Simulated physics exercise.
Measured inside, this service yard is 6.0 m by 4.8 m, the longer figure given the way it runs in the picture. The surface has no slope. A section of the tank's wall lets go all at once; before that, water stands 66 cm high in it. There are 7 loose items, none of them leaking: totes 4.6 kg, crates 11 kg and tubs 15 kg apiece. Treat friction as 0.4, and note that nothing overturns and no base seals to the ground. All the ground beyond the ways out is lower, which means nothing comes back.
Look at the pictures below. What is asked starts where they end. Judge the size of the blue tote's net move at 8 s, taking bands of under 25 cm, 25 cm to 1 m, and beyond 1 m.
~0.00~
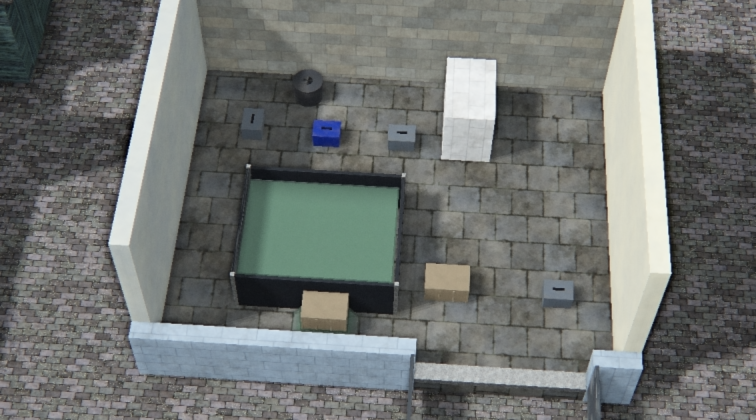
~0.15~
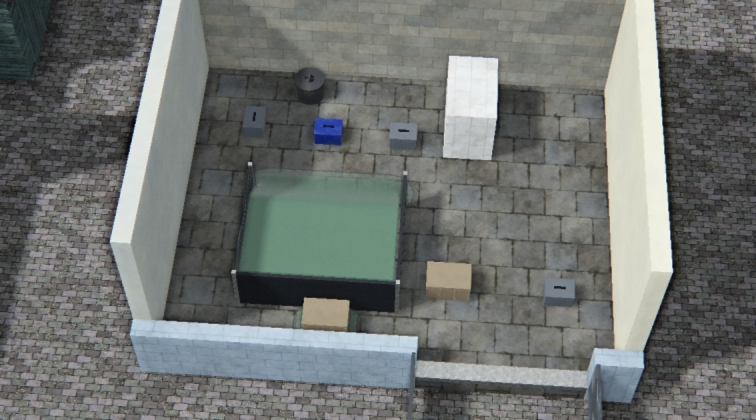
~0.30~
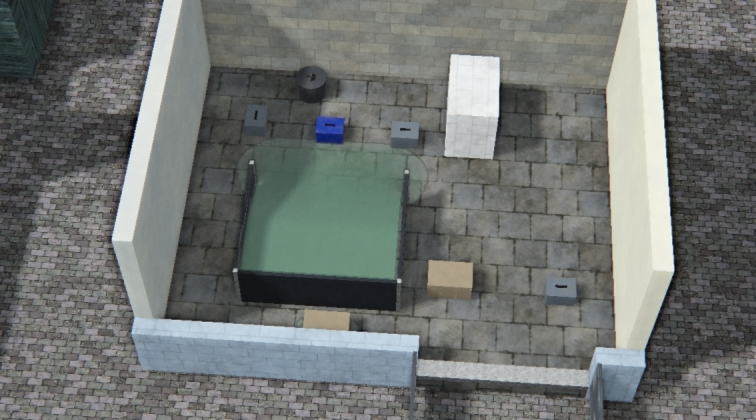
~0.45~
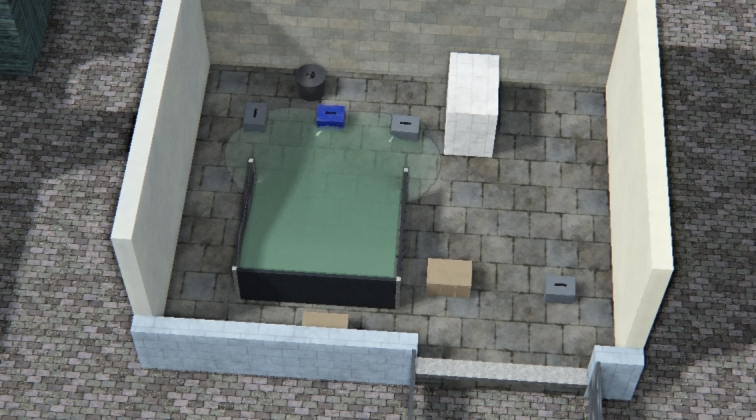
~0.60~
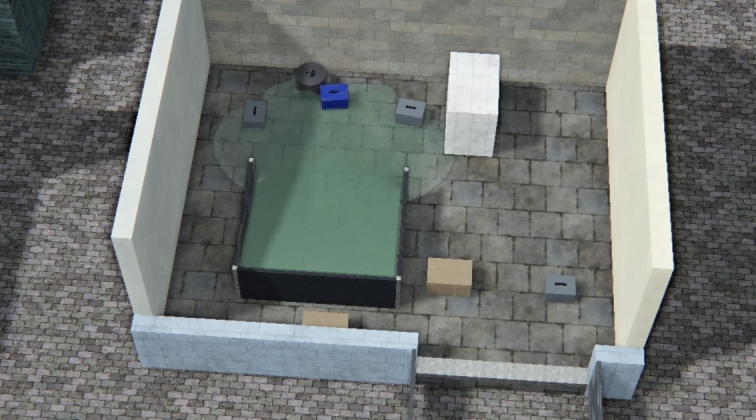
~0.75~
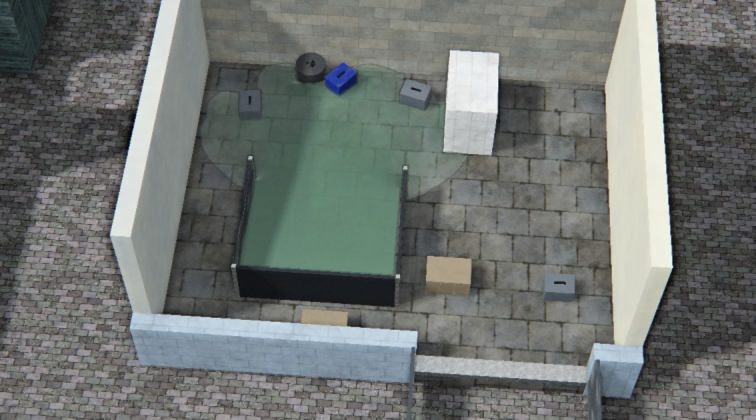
Result: A long way off.
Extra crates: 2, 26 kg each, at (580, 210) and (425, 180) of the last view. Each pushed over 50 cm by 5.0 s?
Well, the first one is higher and the other higher.
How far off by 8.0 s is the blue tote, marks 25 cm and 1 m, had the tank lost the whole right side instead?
Result: Blue tote displaced a little.
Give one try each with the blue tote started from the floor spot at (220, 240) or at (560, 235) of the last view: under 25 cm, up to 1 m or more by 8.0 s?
Try one: It is washed away. Try two: It is washed away.
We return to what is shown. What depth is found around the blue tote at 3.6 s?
About 9 cm.
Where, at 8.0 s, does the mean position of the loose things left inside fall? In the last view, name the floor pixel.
Centre of the remaining things: Roughly (510, 328).
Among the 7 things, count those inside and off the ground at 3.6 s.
The number is 4.
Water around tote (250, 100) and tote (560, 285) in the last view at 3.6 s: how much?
I'd put it at 8 cm and 0 cm respectively.
After 1.6 s the blue tote is near (378, 76), 1.0 m from its start, afloat; 0 of 7 are out; 4 afloat.
After 3.6 s the blue tote is near (443, 178), 1.9 m from its start, afloat; 0 of 7 are out; 4 afloat.
After 5.6 s the blue tote is near (524, 325), 4.3 m from its start, afloat; 1 of 7 are out; 5 afloat.
After 8.0 s the blue tote has gone out; 2 of 7 are out; 4 afloat.
